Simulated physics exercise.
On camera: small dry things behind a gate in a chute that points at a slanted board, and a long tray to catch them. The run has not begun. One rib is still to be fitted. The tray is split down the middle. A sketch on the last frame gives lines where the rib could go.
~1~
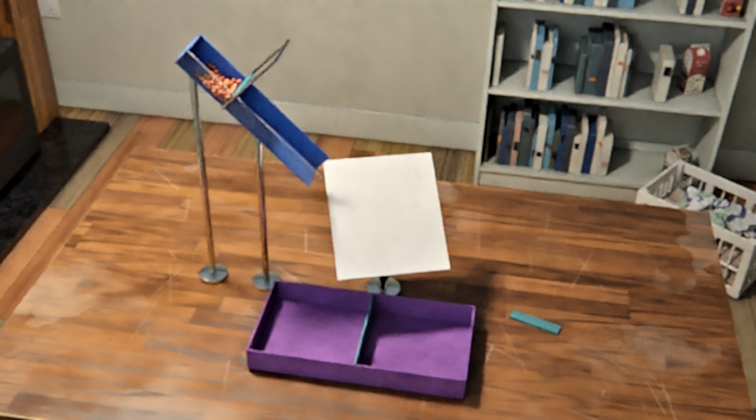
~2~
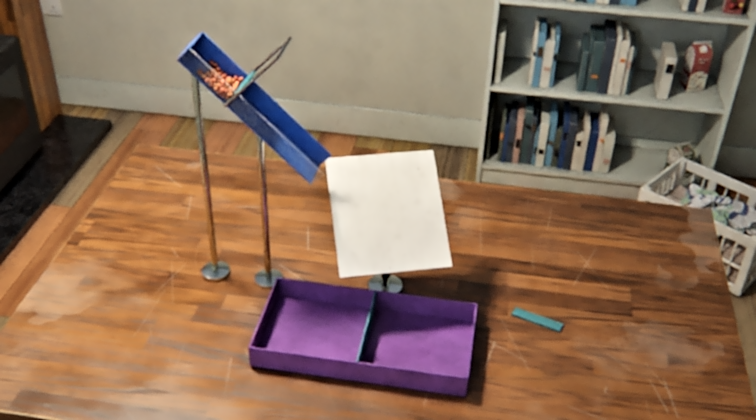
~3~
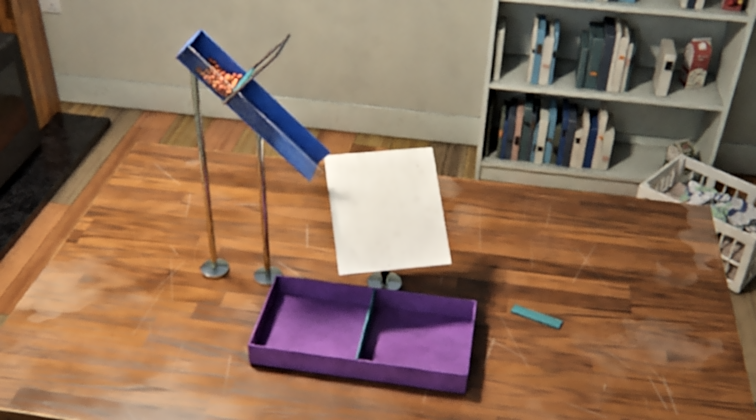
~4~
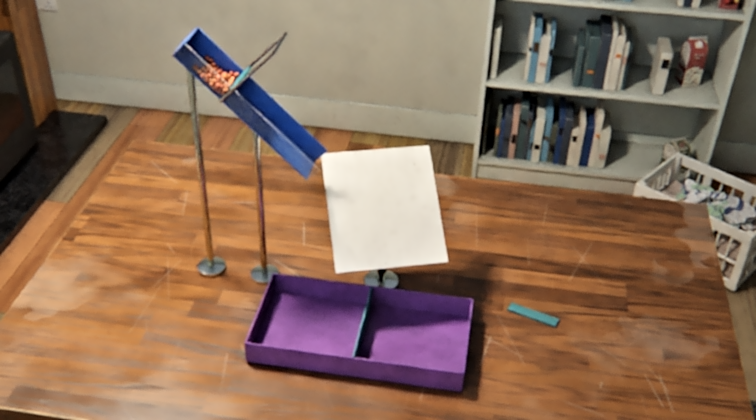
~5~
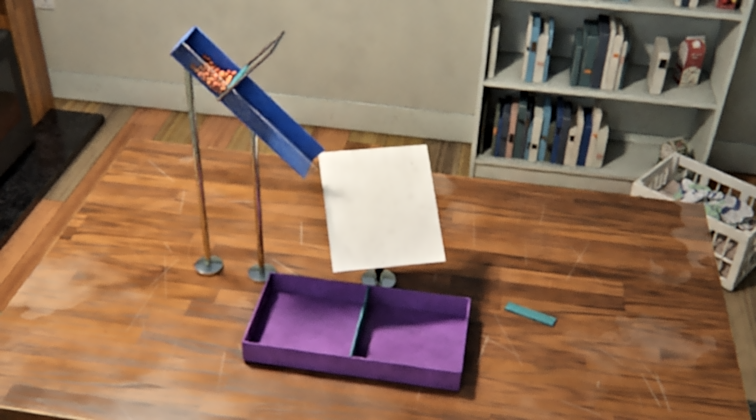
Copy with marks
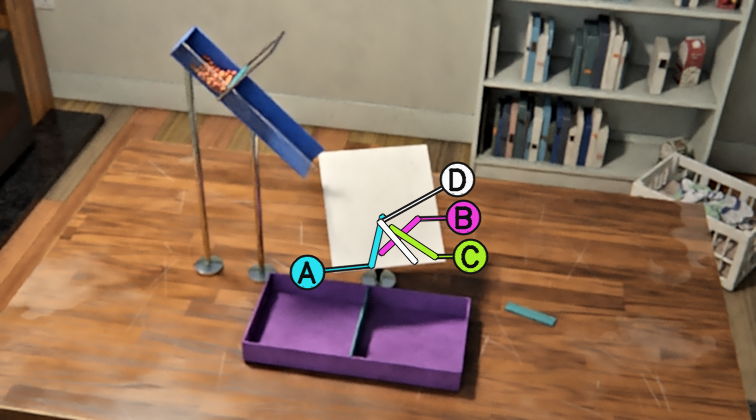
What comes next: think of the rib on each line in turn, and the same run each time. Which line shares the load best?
Go for A.
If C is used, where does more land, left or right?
Right.
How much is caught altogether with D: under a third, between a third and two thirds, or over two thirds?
Line D gives over two thirds.
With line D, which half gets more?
More lands on the right.
On the marked copy, line A from (382, 217) to (371, 265); line B from (417, 218) to (381, 252); line C from (391, 227) to (435, 256); line D from (380, 222) to (414, 261).
With A, of what is caught, roughly half in the left half, roughly half in the right.
With B, of what is caught, just a few in the left half, almost all in the right.
With C, of what is caught, just a few in the left half, almost all in the right.
With D, of what is caught, not one piece in the left half, every piece in the right.
